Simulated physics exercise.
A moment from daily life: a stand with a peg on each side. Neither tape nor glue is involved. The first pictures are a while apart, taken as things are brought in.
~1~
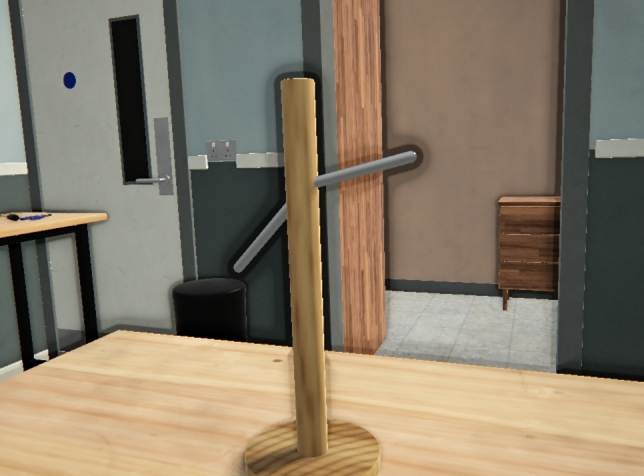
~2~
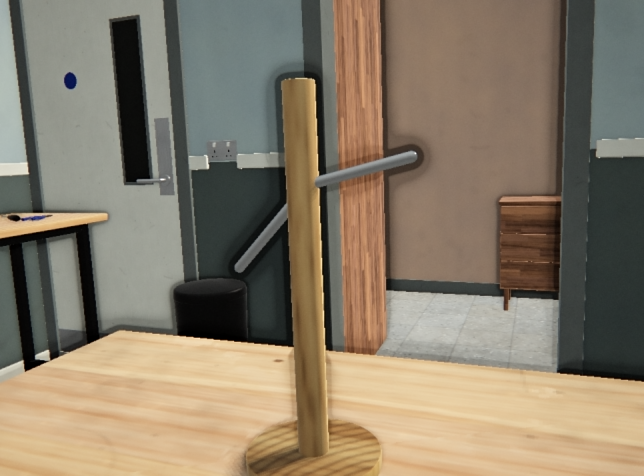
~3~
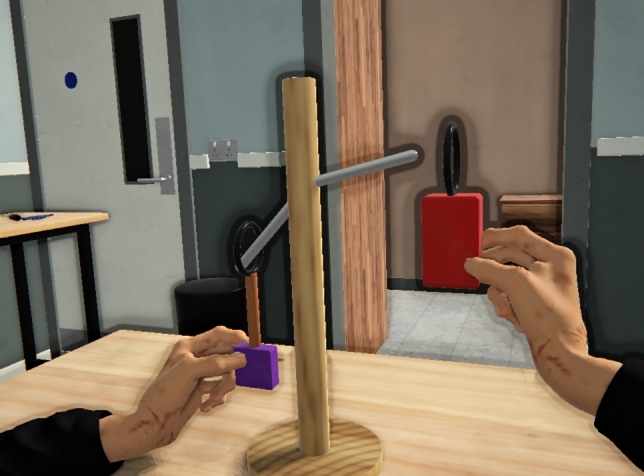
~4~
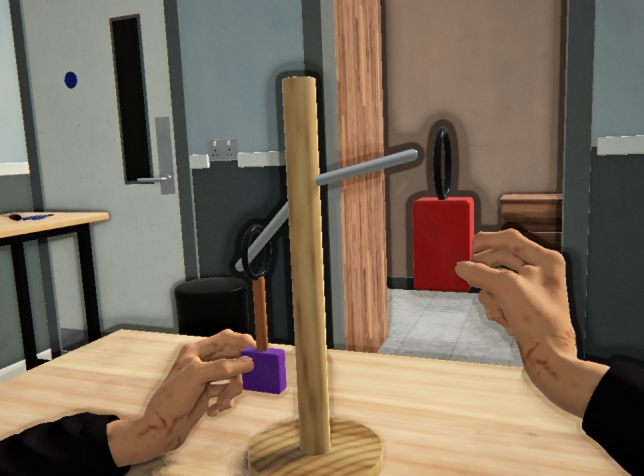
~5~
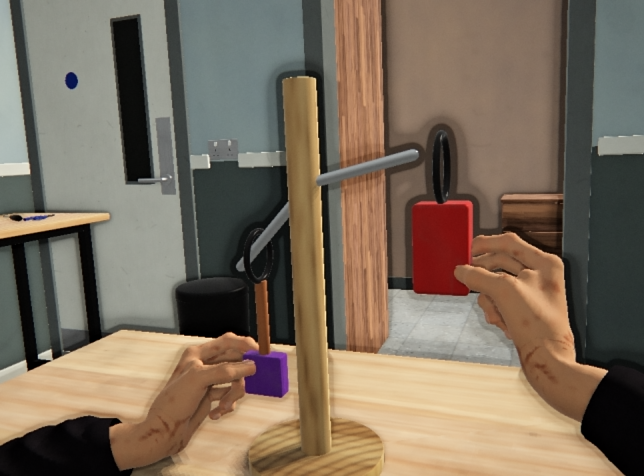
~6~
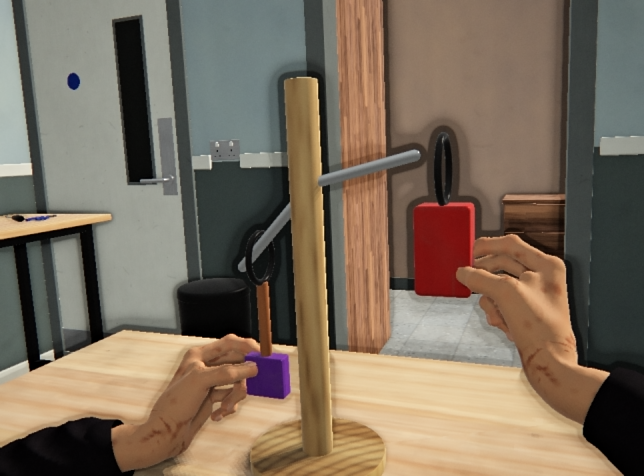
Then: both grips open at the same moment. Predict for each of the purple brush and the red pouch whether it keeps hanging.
One by one: Purple brush: Off; red pouch: Off.
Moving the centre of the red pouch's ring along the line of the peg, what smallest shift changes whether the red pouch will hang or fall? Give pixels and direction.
28 pixels left.
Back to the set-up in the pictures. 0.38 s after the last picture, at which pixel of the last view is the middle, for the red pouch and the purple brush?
(446, 401), then (203, 381).
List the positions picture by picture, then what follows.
In the first frame, peg stand (320, 282).
In the second frame, peg stand (321, 282).
In the third frame, still on the way; purple brush (253, 305); peg stand (321, 281).
In the fourth frame, still on the way; red pouch (443, 208); peg stand (322, 280).
In the fifth frame, still on the way; purple brush (262, 312); peg stand (322, 280).
In the sixth frame, in place, still held; purple brush (264, 314); red pouch (445, 214); peg stand (324, 281).
Then, 0.20 s after the last picture, purple brush tipped 25° from how it was near (242, 355); red pouch falling near (446, 333).
Then, 0.38 s after the last picture, purple brush falling near (203, 381); red pouch falling near (446, 401).
At rest, the purple brush falls off, near (181, 425); the red pouch falls off, near (446, 413).
